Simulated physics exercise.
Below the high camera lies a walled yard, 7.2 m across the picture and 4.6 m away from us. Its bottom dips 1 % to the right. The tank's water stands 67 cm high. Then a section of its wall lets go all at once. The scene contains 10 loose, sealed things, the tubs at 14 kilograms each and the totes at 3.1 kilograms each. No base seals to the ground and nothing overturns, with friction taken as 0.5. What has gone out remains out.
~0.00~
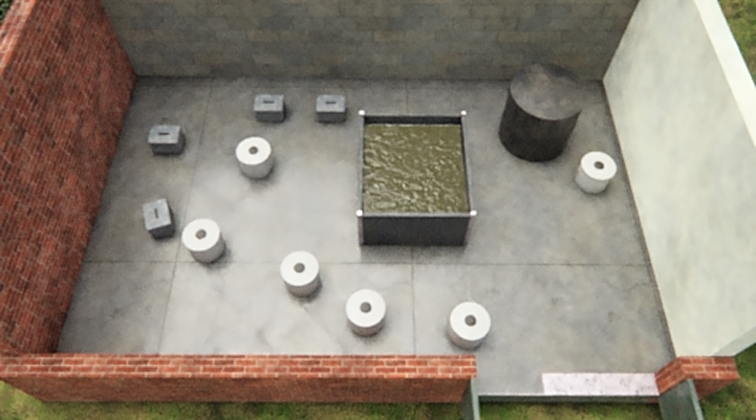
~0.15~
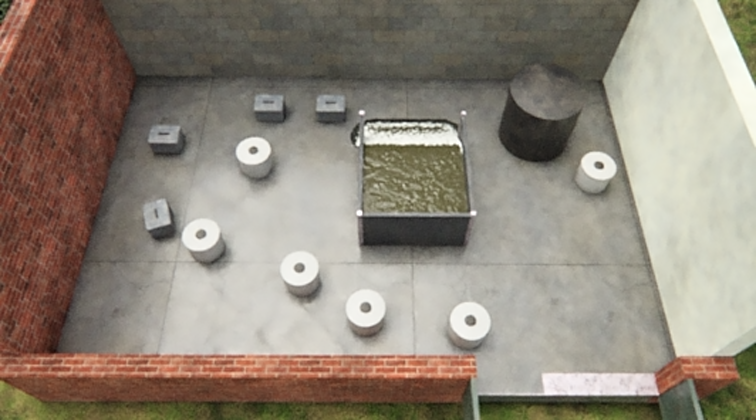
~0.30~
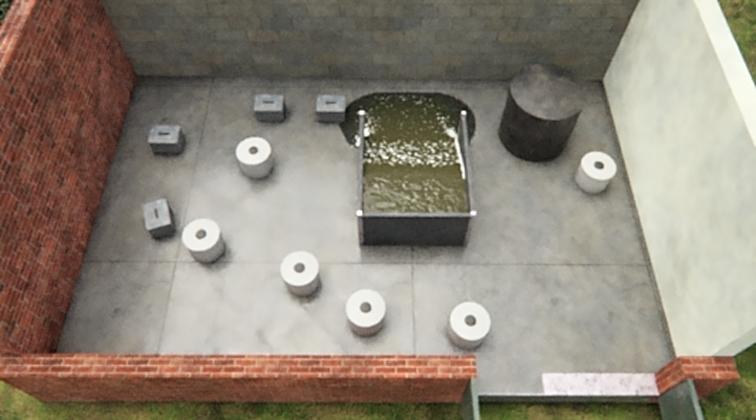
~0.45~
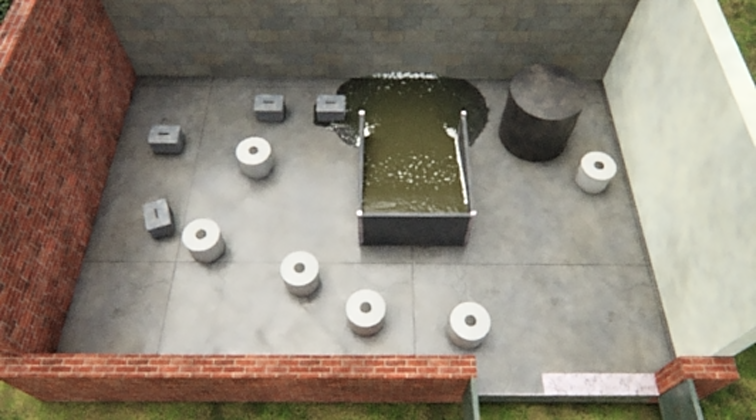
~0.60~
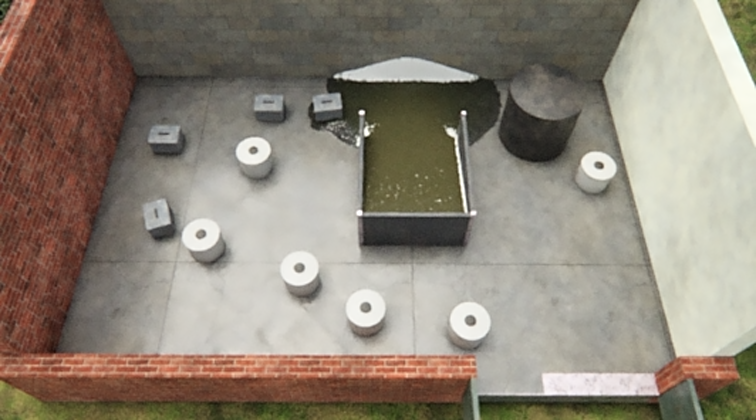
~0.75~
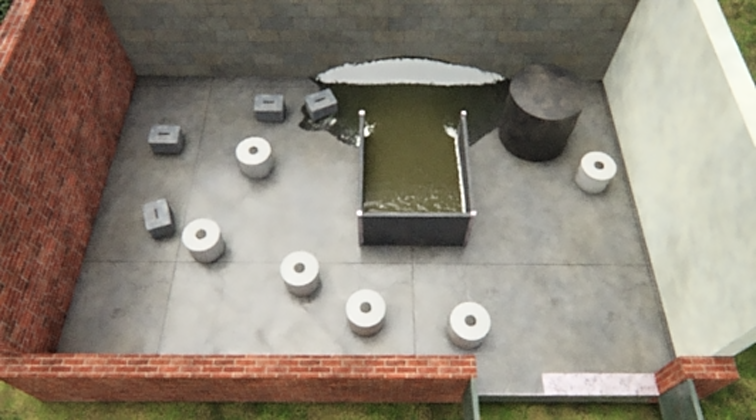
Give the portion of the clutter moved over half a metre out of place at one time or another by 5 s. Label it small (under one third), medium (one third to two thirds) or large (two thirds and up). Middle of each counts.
Medium.
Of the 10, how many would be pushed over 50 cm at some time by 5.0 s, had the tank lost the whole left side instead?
That gives 6 of them.
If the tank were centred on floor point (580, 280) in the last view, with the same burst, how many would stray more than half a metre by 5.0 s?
Result: 4 of them.
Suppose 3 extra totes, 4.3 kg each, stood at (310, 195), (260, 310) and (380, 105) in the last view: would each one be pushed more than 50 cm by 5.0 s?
One after another they come out inside the limit, inside the limit, above it.
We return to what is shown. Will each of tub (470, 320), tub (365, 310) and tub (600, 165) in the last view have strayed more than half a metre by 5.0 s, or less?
Within the mark, within the mark, beyond the mark.
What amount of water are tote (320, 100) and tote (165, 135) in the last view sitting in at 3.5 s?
About 11 and 7 cm.
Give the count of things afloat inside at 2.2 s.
The count is 1.
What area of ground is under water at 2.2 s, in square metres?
Some 12.0 m2 of it.
After 1.1 s 1 of 10 are over 50 cm from their spots; 0 afloat.
After 2.2 s 2 of 10 are over 50 cm from their spots; 1 afloat.
After 3.5 s 4 of 10 are over 50 cm from their spots; 2 afloat.
After 5.0 s 5 of 10 are over 50 cm from their spots, and 5 have been at some point; 4 afloat.
